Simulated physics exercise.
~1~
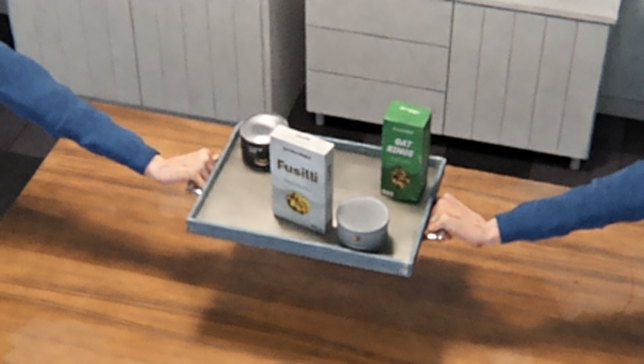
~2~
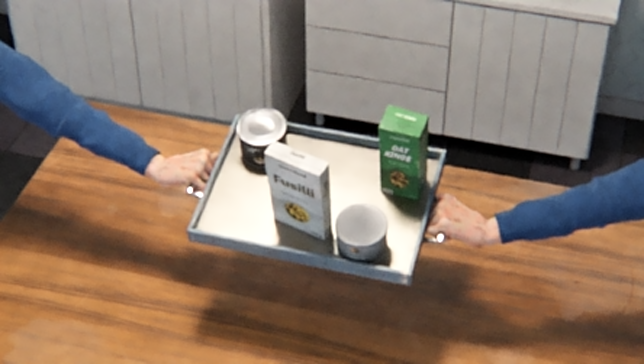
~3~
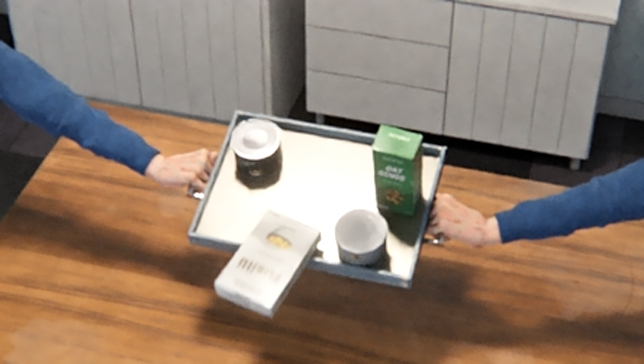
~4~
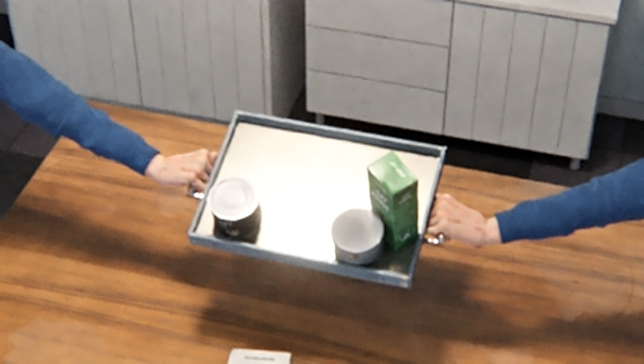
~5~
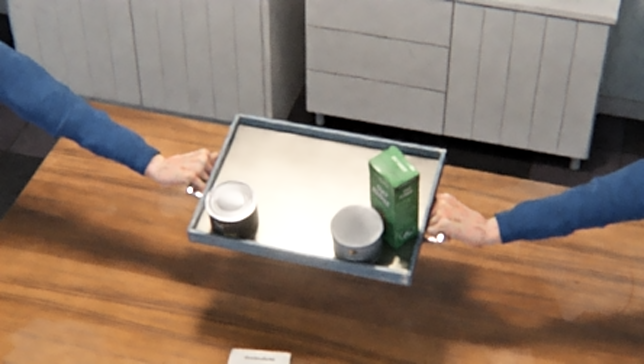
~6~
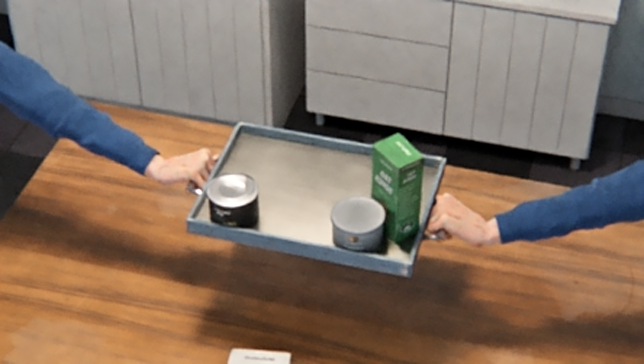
White packet toppling off a hand-held tray onto the wooden table as it tilts and levels, tubs and green carton sliding but staying aboard.
